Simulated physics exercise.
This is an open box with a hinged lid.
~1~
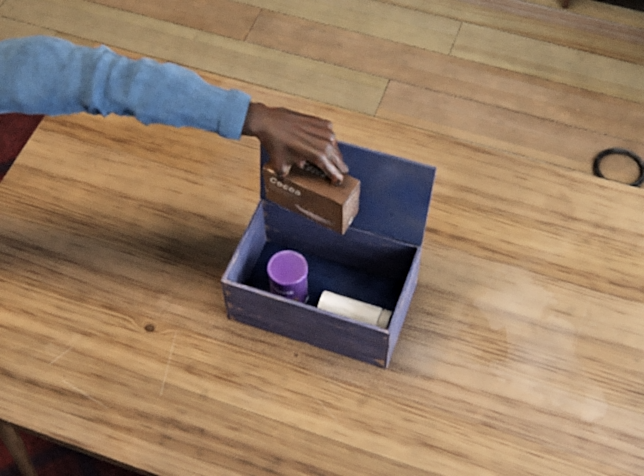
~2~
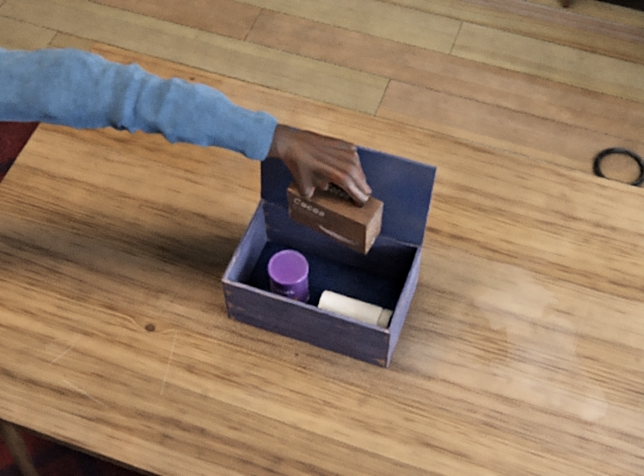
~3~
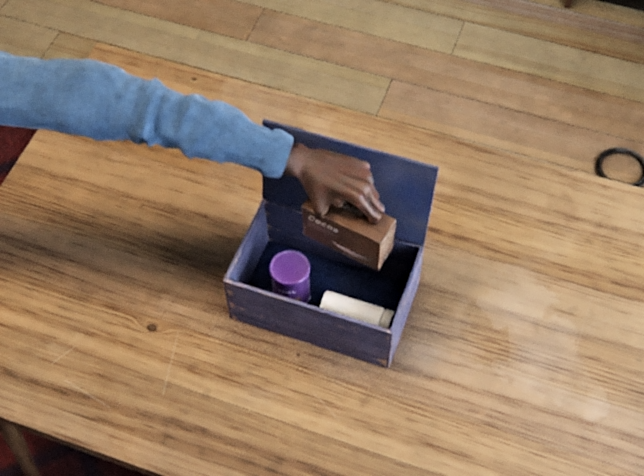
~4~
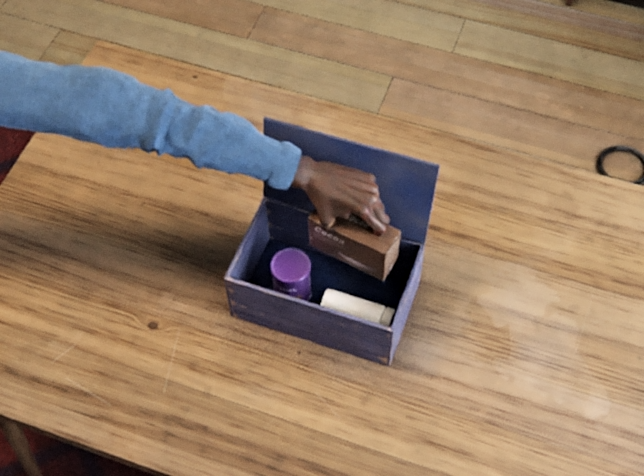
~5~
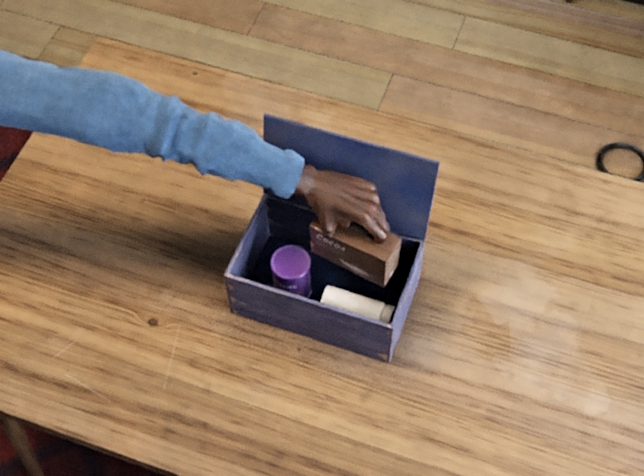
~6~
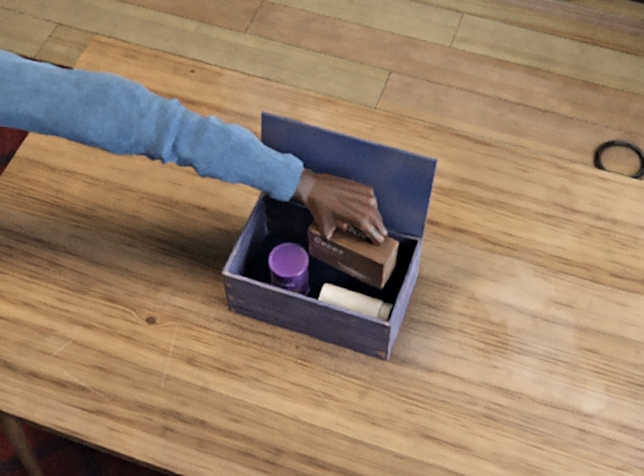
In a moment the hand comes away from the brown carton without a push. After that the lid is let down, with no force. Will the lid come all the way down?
The lid closes.
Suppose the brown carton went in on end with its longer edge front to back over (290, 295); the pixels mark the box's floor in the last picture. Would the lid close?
Then it stays ajar.
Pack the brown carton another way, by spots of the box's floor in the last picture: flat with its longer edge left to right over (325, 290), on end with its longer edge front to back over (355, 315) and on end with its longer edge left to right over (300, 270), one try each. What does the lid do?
First try: It closes; second try: It is held up; third try: It is held up.
Then, 1.10 s past the last view, lid starting down; brown carton rocked 50° from its first pose near (357, 271); white shaker displaced a little.
Then, 1.70 s past the last view, lid 45° above the rim; brown carton rocked 50° from its first pose near (357, 271); white shaker displaced a little.
Finally, lid shut; down or leaning hard in the box, brown carton; the other 2 still in place. Final places as the last picture's camera would see them, brown carton near (357, 271).
